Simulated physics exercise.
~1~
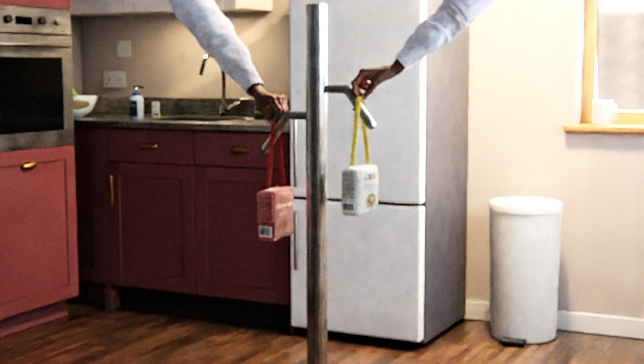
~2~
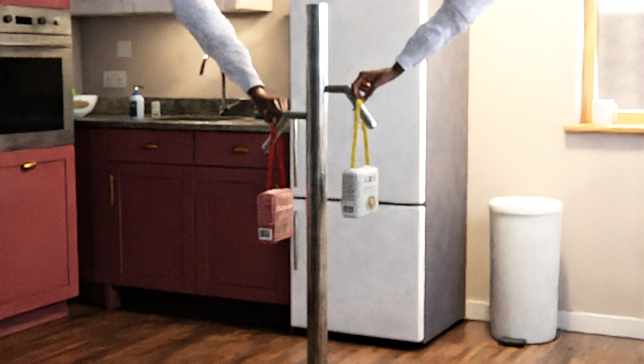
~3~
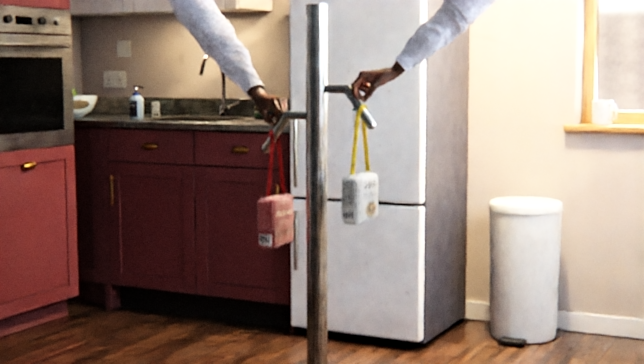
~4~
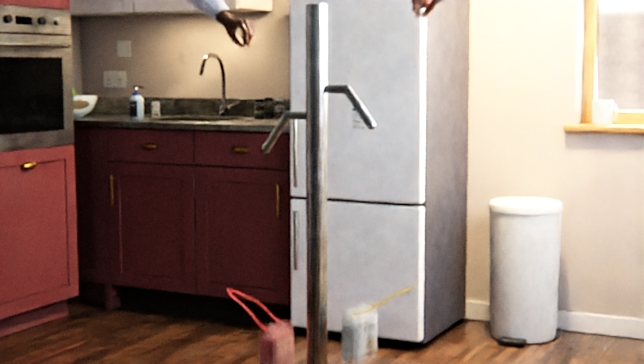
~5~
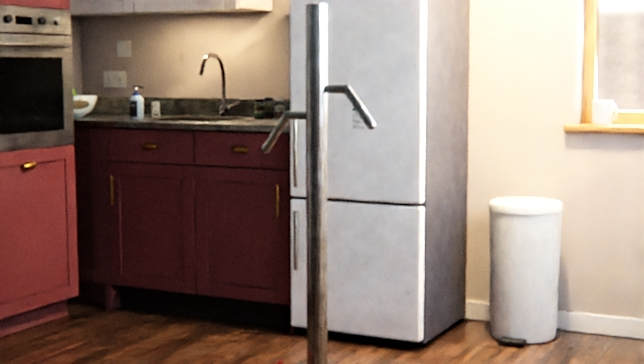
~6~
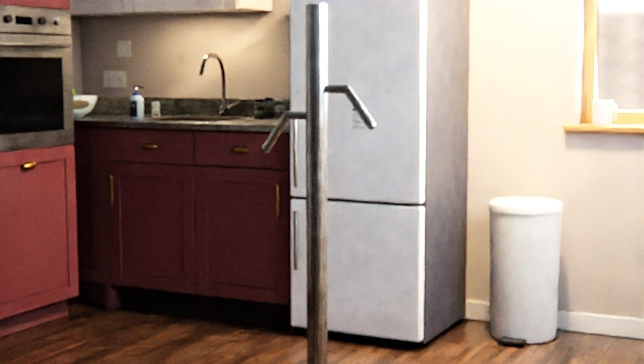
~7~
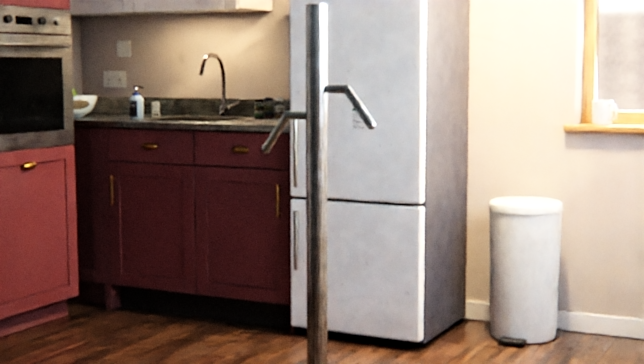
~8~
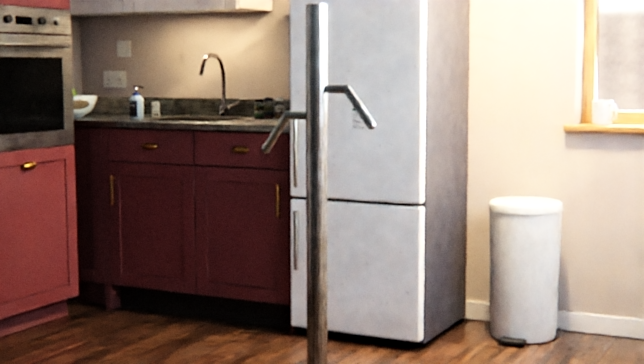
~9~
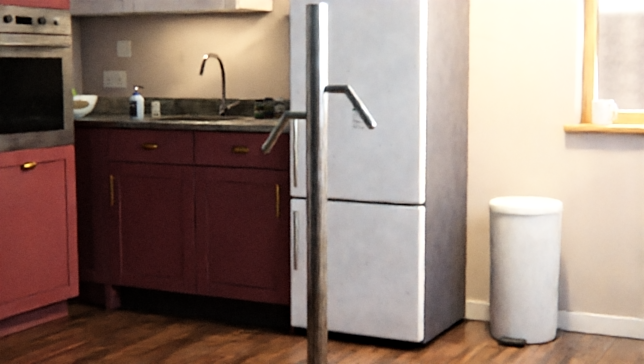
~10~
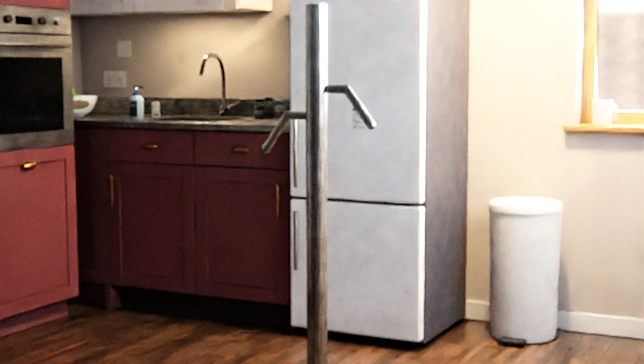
A red pouch and a white pouch were held by their loops at the two pegs of a metal stand in a kitchen, and when the hands let go, both dropped straight down past the pegs and out of view, leaving the stand bare.
